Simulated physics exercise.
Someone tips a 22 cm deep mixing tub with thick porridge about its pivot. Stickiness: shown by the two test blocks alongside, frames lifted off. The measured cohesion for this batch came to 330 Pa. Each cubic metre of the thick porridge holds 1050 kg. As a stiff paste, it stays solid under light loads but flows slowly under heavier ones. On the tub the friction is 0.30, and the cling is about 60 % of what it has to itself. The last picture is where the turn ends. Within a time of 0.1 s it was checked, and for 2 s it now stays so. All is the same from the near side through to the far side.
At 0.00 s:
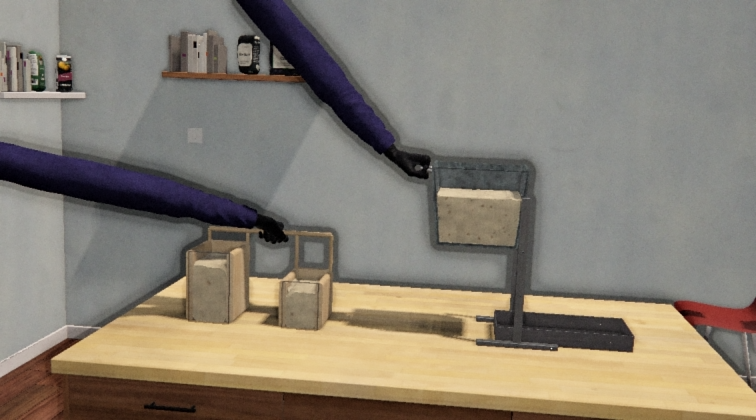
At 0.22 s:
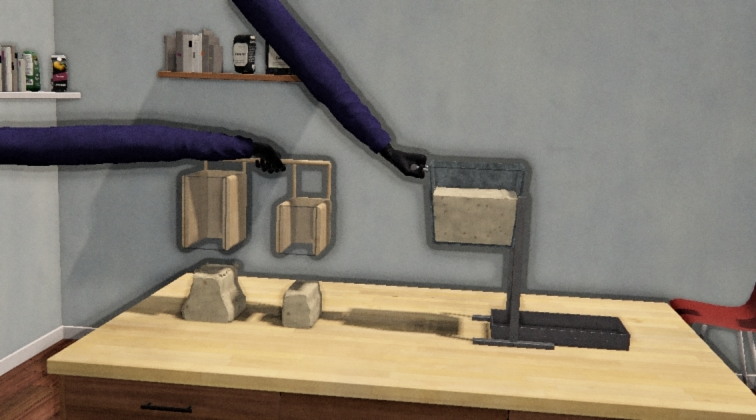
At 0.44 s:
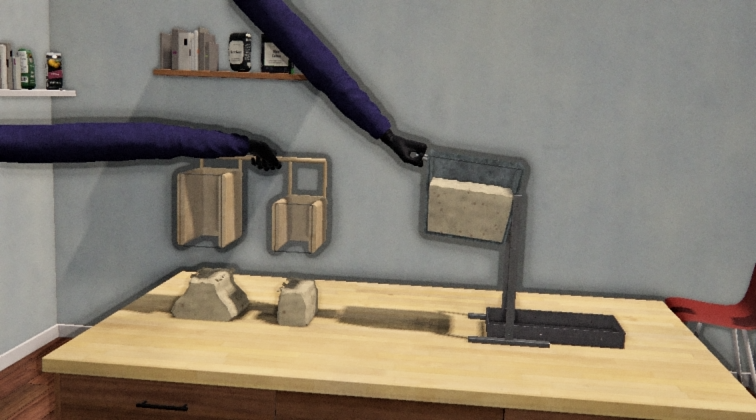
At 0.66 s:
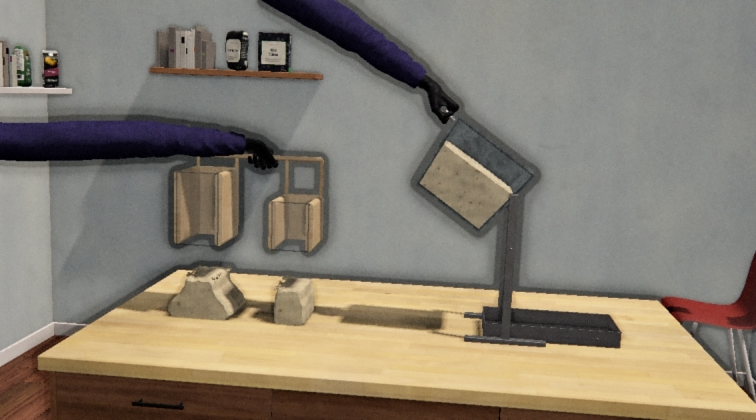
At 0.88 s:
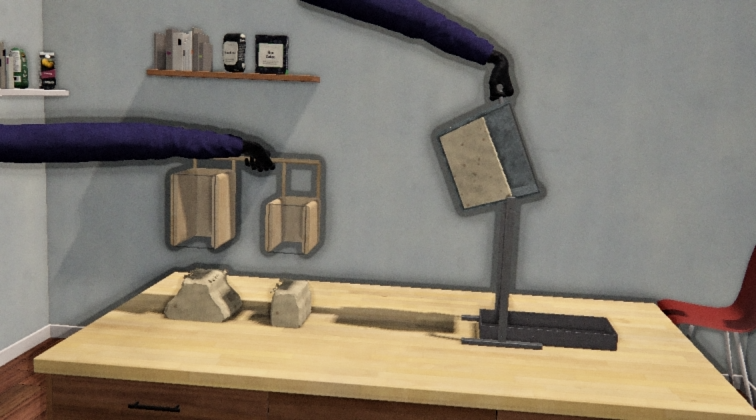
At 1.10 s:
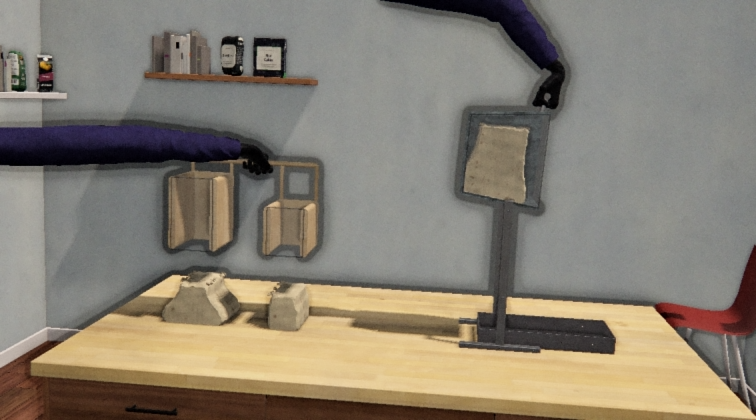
In a room with pale blue-grey walls, small shelves and a red chair, a light wooden table is seen from the front and slightly above. On it stand two tan blocks in wooden holders at left and a clear tub of beige porridge on a dark stand at right. One purple-sleeved arm lifts the holders, the blocks slump, and another turns the tub clockwise onto its side.
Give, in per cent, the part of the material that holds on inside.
The part that holds on is close to 43 per cent.
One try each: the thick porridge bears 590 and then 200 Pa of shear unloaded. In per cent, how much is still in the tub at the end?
Respectively, close to 60 % and close to 35 %.
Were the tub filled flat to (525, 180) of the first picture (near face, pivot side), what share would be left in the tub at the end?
It would be close to 30 percent.
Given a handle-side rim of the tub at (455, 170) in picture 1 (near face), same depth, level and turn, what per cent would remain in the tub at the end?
65 %.
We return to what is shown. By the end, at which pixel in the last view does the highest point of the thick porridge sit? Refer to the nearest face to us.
The highest point sits at around (490, 172).
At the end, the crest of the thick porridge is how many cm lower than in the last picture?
Roughly 13 cm.
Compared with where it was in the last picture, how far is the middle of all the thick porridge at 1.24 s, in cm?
The change is near 7 cm.
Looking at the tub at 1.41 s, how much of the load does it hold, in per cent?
Around 50 percent stays in the tub.
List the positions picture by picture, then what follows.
In the first frame, handle-side rim at (435, 167), tilt 0 degrees; highest point of the thick porridge at (508, 198); test blocks 19 cm, 12 cm high (left to right).
In the second frame, handle-side rim at (431, 166), tilt 0 degrees; highest point of the thick porridge at (504, 197); test blocks 15 cm, 12 cm high (left to right).
In the third frame, handle-side rim at (431, 155), tilt 6 degrees; highest point of the thick porridge at (435, 185); test blocks 13 cm, 12 cm high (left to right).
In the fourth frame, handle-side rim at (460, 118), tilt 35 degrees; highest point of the thick porridge at (448, 146); test blocks 13 cm, 12 cm high (left to right).
In the fifth frame, handle-side rim at (510, 104), tilt 68 degrees; highest point of the thick porridge at (484, 120); test blocks 13 cm, 12 cm high (left to right).
In the sixth frame, handle-side rim at (551, 116), tilt 93 degrees; highest point of the thick porridge at (487, 126); test blocks 13 cm, 12 cm high (left to right).
By 1.24 s, the tub is at 93 degrees and holds 88 %.
By 1.41 s, the tub is at 93 degrees and holds 51 %.
By 1.58 s, the tub is at 93 degrees and holds 43 %.
By 1.75 s, the tub is at 93 degrees and holds 43 %.
By 3.10 s, at the end, the tub is at 93 degrees and holds 43 %.
